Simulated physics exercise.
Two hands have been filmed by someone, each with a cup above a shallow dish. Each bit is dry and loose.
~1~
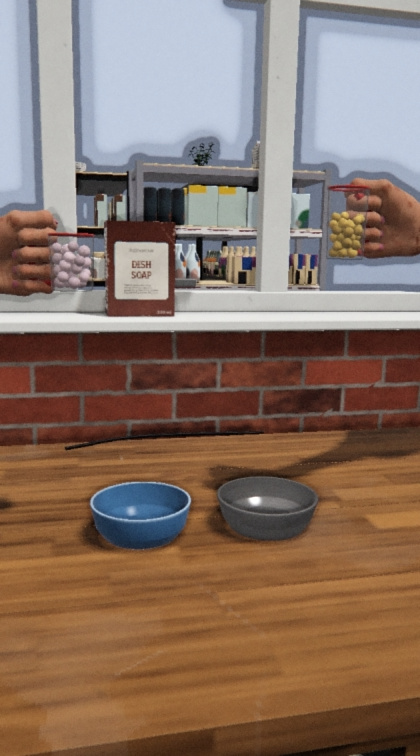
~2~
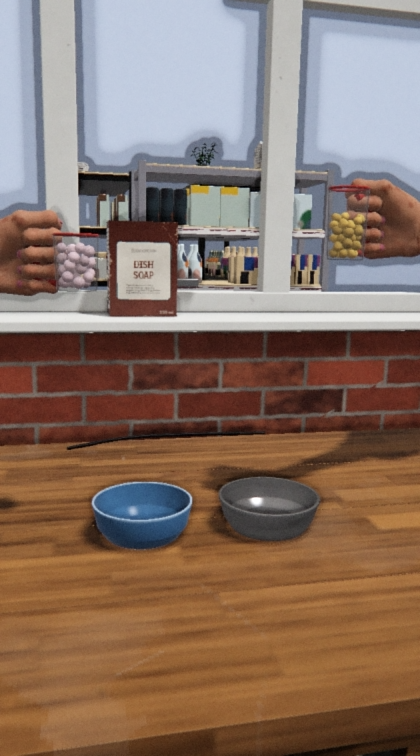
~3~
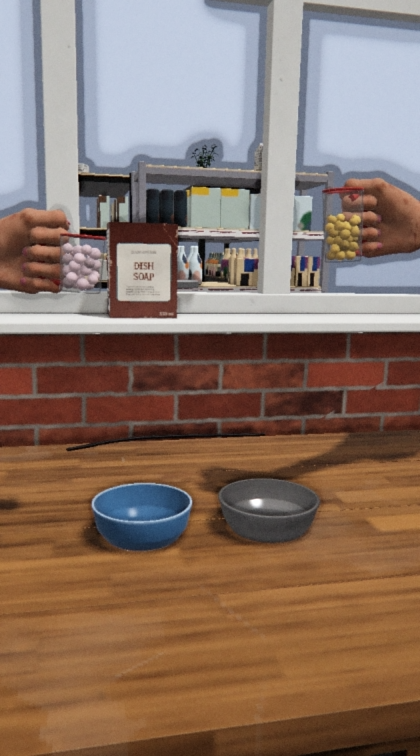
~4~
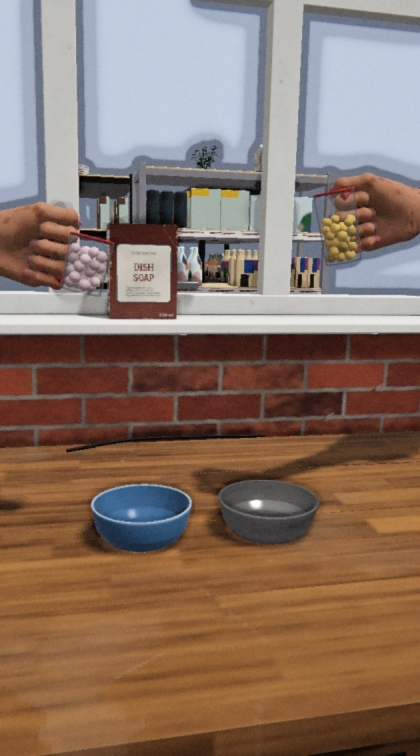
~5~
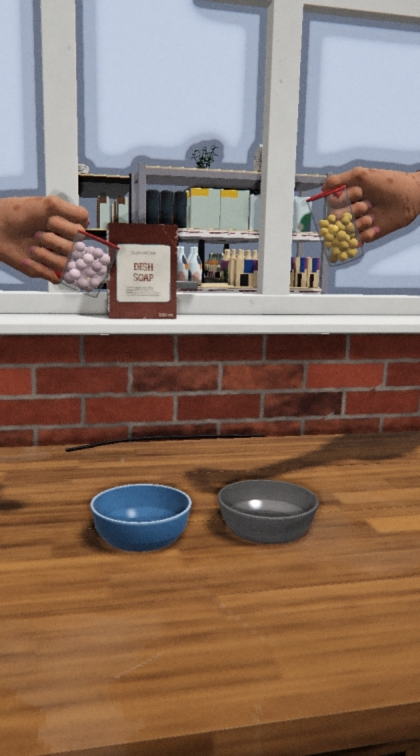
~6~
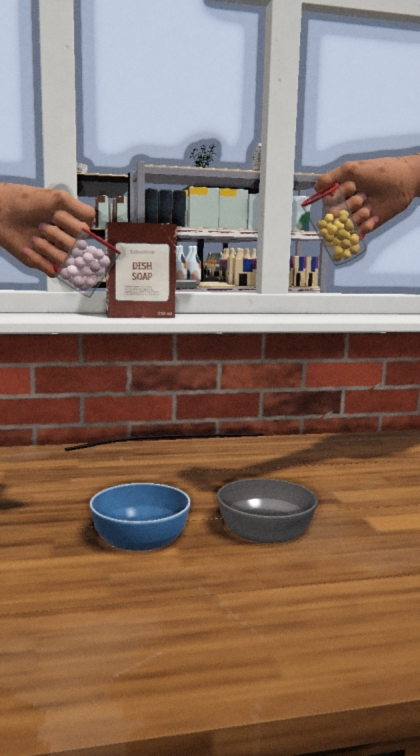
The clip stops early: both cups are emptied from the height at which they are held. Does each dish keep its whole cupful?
Left dish: It'll come through short of a few. Right: It'll come through short of a few.
Then, 0.28 s later than the last frame, left, every one still in the cup; right, every one still in the cup.
Then, 0.64 s later than the last frame, left, every one still in the cup; right, every one still in the cup.
Then, 1.02 s later than the last frame, left, roughly half still in the cup, about a tenth in the dish, roughly half in the air; right, the larger part still in the cup, about a tenth in the air.
When it is over, left, the larger part in the dish, roughly a quarter outside the dish; right, roughly two thirds in the dish, roughly a third outside the dish.
